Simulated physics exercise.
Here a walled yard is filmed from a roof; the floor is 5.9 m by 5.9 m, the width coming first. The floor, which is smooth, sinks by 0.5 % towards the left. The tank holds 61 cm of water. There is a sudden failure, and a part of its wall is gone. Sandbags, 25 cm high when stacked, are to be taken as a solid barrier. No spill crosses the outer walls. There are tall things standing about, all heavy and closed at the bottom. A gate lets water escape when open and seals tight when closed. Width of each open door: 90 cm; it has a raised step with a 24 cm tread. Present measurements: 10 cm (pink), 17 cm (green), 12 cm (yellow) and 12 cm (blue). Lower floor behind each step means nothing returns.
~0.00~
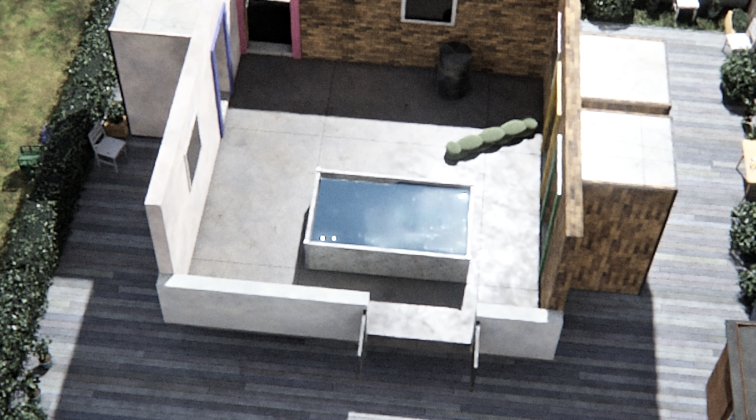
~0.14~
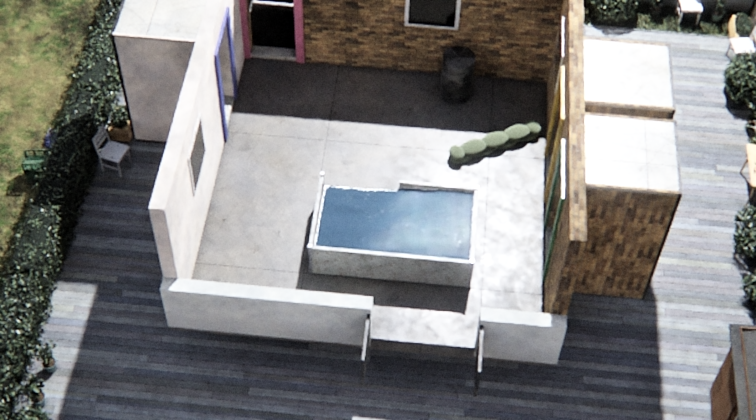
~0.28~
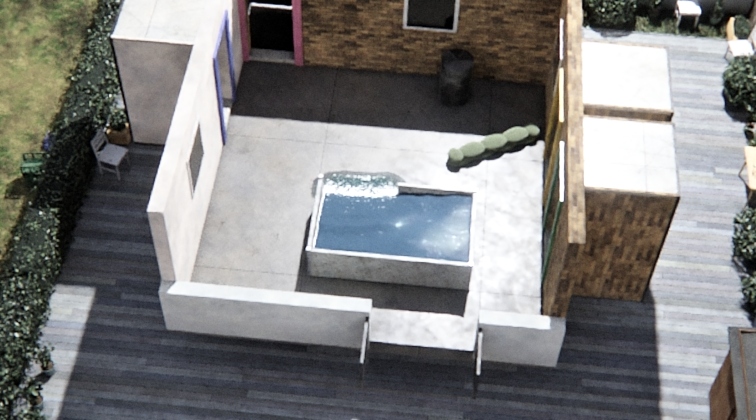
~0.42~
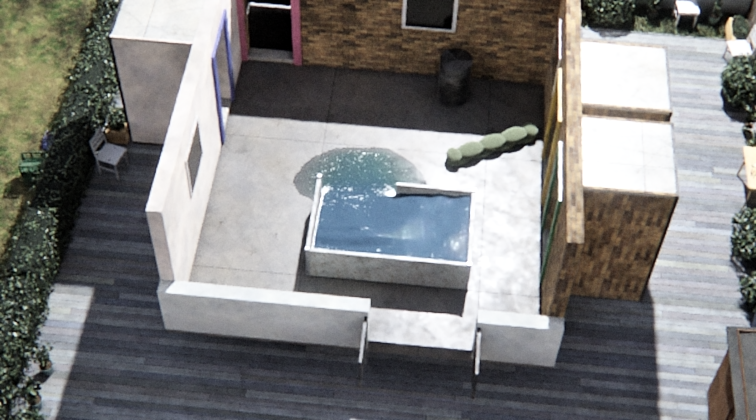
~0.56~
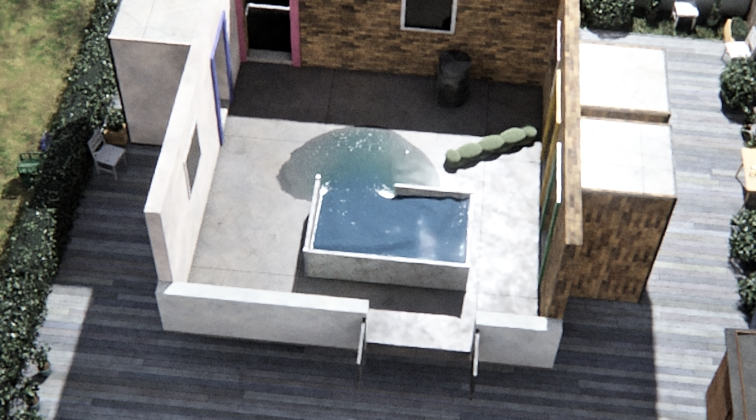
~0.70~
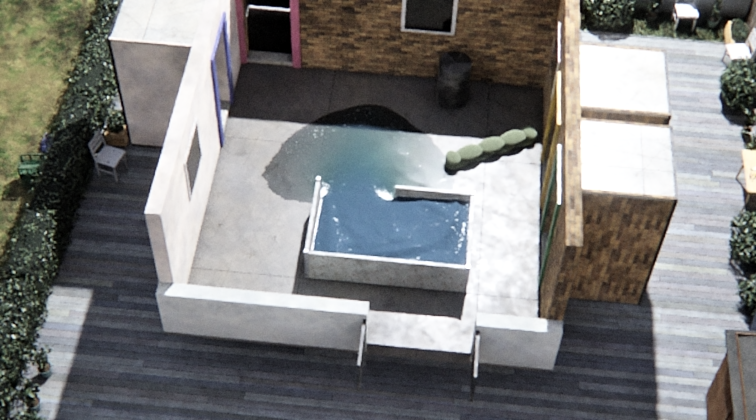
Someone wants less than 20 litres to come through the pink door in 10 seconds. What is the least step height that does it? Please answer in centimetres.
It needs to be around 23 cm high.
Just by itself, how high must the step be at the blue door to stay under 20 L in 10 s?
At blue, roughly 11.5 cm.
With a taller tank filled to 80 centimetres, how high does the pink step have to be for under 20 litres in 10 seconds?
Around 32 cm high.
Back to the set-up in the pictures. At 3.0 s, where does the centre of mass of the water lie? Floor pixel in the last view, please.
Roughly (363, 166).
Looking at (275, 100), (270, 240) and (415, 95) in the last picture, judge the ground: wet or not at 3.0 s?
In the order asked: Soaked, untouched, soaked.
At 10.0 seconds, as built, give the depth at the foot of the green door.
Roughly 2.5 cm deep.
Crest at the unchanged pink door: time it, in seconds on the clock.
Peak time: Around 2.8 s.
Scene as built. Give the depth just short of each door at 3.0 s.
Centimetres: Pink = 23, green = 0, yellow = 0, blue = 12.
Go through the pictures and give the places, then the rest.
The first frame shows the tank at (391, 216) is whole and still, 61 cm deep; the pink door at (268, 17) is dry.
In the second frame, the gap is on the far side, the front 0.3 m out at a hidden place; the back of the tank holds 61 cm.
In the third frame, the front is at (378, 175), 0.8 m from the gap on the far side; 1.0 m2 of floor is wet, 61 cm left at the back.
In the fourth frame, the gap is on the far side, the front 1.3 m out at (363, 151); the back of the tank holds 59 cm.
In the fifth frame, water pours out on the far side and has run 1.9 m, to (368, 129); about 6 cm deep outside, 54 cm at the back.
In the sixth frame, the gap is on the far side, the front 2.4 m out at (365, 109); the back of the tank holds 52 cm; the pink door at (268, 26), 4.0 m from the gap, is still 1.9 m from the nearest water.
After 1.4 s water covers 35 % of the floor, deepest (32 cm) near (342, 198); it has not reached the pink door.
After 3.0 s water covers 45 % of the floor, deepest (28 cm) near (241, 66); 23 cm at the pink door, 58 litres in over its 10 cm step.
After 10.0 s water covers 85 % of the floor, deepest (11 cm) near (181, 313); 10 cm at the pink door, 168 litres in over its 10 cm step.
At the pink door as built, the water arrived by 1.7 s and peaked near 25 cm at 2.8 s.
With a step of 21 cm, 28 litres would have come in within the 10 s; with 28.5 cm, 7 litres. So under 20 litres takes about 23 cm.
